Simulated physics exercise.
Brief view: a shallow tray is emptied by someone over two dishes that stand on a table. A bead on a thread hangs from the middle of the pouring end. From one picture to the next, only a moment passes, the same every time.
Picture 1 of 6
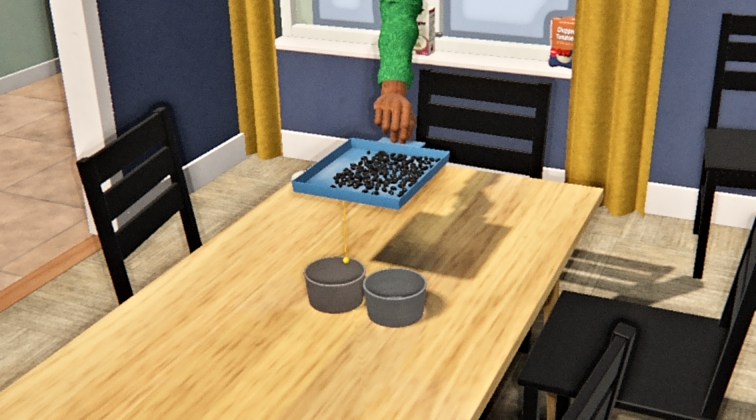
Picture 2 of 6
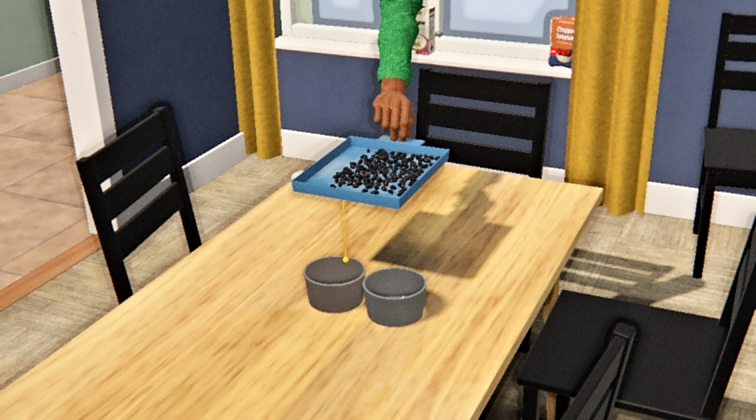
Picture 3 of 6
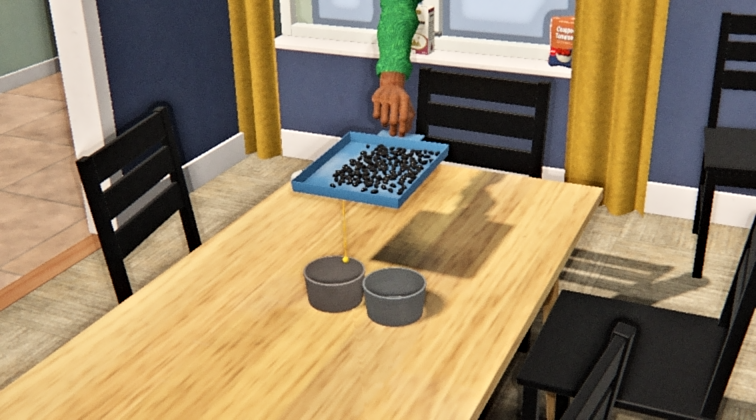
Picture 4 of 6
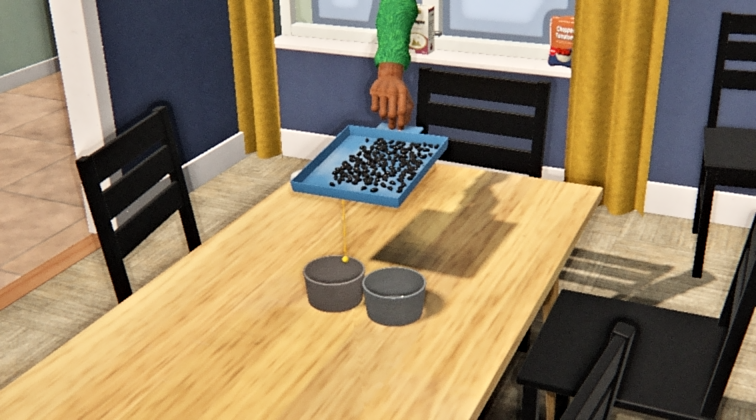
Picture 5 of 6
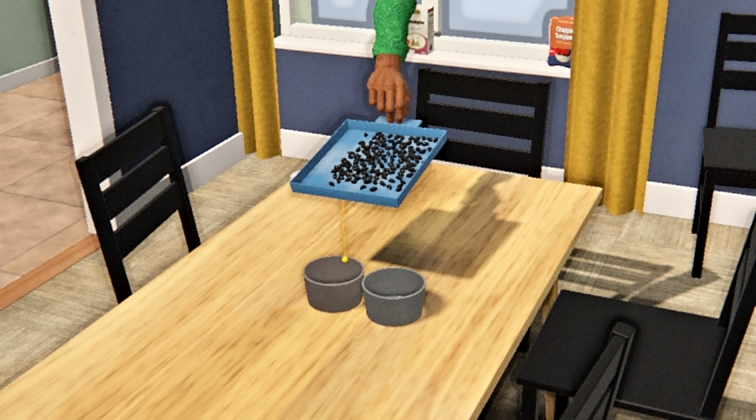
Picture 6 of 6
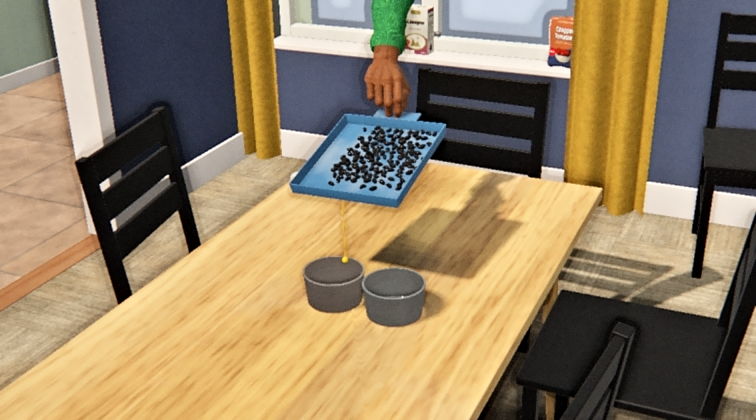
Hand in a green sleeve gradually tilting a shallow blue tray of black beans above two dark dishes on a wooden table.
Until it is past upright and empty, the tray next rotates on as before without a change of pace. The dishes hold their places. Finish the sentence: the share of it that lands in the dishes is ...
... below one half.
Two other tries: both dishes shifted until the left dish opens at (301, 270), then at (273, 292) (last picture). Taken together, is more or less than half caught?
In the first position a majority, in the second a minority.
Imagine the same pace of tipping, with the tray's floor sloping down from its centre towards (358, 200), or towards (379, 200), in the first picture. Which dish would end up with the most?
Outcome by order - one: Right side; two: Right side.
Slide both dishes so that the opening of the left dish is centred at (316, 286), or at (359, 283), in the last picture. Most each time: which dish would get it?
Well, first the one further left, then the one further left.
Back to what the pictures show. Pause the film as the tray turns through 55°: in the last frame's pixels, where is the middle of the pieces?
Somewhere about pixel (349, 173).
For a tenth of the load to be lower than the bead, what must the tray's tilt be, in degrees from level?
110°, roughly.
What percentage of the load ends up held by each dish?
20 % left, 0 % right.
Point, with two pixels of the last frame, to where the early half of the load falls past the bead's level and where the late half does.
Earlier portion about (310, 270); later portion about (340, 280).
Just after the last frame, tray tipped steeply; every one on the tray.
A moment on, tray tipped right over; almost all on the tray; just a few outside both.
Further on, tray tipped past a quarter turn; just a few in the right dish; roughly a quarter in the left dish; the larger part outside both.
When it is over, tray tipped past a quarter turn; just a few in the right dish; roughly a quarter in the left dish; the larger part outside both.
